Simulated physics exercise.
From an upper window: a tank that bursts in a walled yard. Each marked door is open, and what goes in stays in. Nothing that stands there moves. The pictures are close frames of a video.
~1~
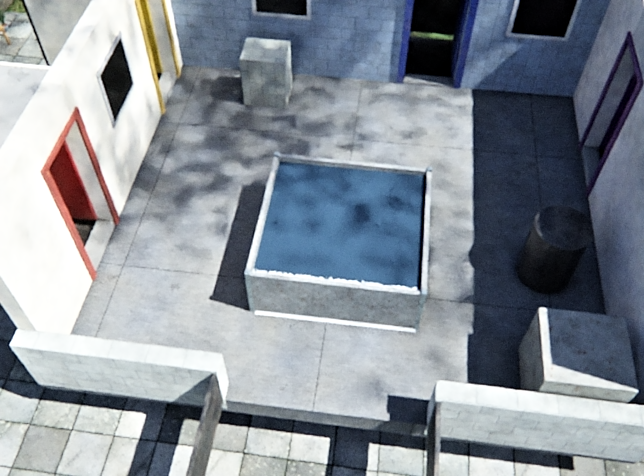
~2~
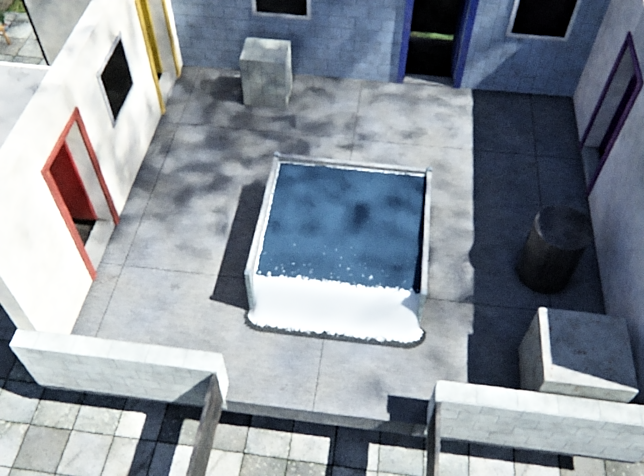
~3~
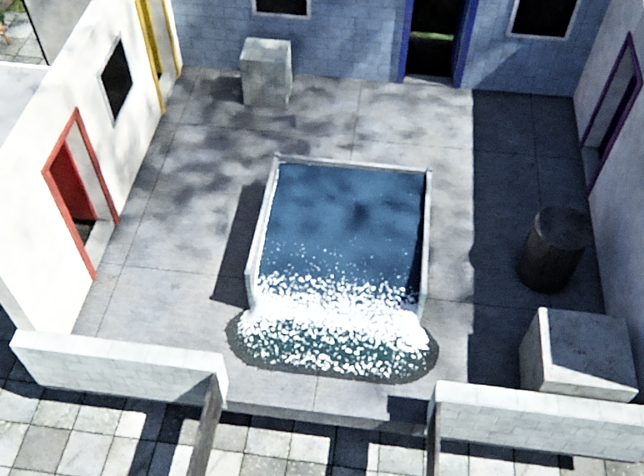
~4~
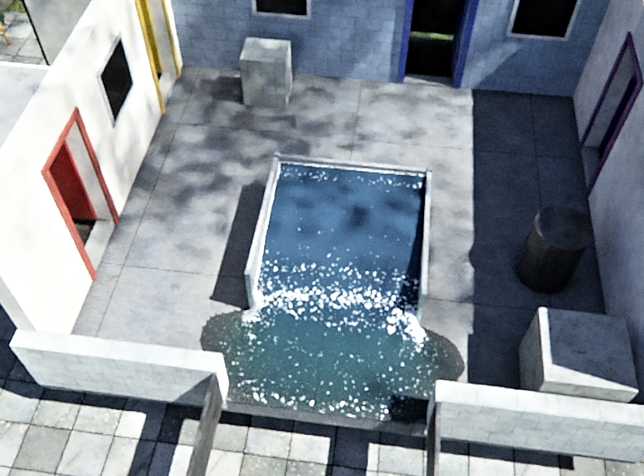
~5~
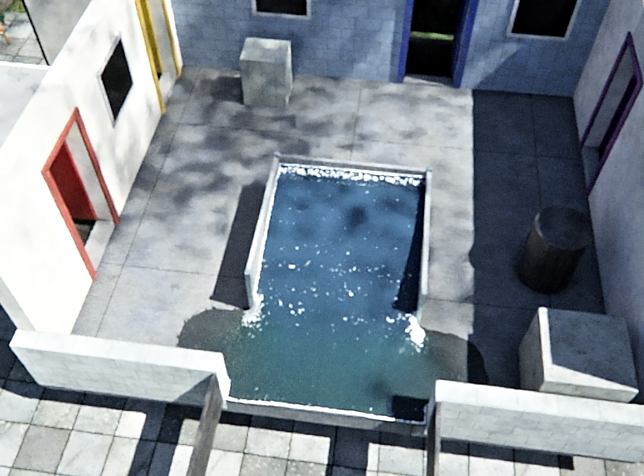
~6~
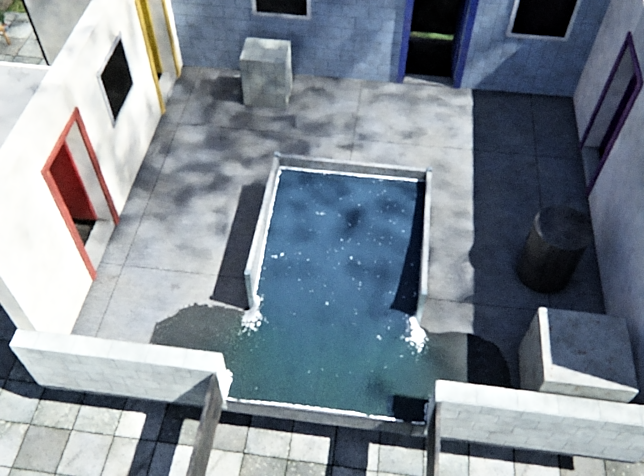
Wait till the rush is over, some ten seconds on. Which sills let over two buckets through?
One by one: The purple door stays under that; the red door stays under that; the blue door stays under that; the yellow door stays under that.
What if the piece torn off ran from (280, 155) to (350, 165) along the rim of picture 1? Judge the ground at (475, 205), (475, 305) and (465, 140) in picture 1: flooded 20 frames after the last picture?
As listed: No water, no water, awash.
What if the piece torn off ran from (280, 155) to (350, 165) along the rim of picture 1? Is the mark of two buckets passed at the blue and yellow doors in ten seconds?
The blue one floods, the yellow one lets more in.
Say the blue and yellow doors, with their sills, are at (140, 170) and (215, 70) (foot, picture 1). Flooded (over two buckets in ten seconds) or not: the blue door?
Then: Blue keeps below it.
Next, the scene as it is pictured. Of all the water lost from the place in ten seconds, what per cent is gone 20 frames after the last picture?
Some 80 per cent.
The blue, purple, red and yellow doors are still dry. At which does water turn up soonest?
The door marked red.
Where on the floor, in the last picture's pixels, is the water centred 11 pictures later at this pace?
I would point to (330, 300).
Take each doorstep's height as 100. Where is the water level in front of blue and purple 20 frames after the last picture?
Roughly 0 per cent, then 0 per cent.
A moment on, water covers 15 % of the floor; the purple door not reached, the red door not reached, the blue door not reached, the yellow door not reached.
Next, water covers 20 % of the floor; the purple door not reached, the red door wet at the sill, nothing in, the blue door not reached, the yellow door not reached.
Then, water covers 35 % of the floor; the purple door not reached, the red door wet at the sill, nothing in, the blue door not reached, the yellow door not reached.
Later, water covers 55 % of the floor; the purple door not reached, the red door wet at the sill, nothing in, the blue door not reached, the yellow door wet at the sill, nothing in.
In the end, water covers 55 % of the floor; the purple door not reached, the red door wet at the sill, nothing in, the blue door wet at the sill, nothing in, the yellow door wet at the sill, nothing in.
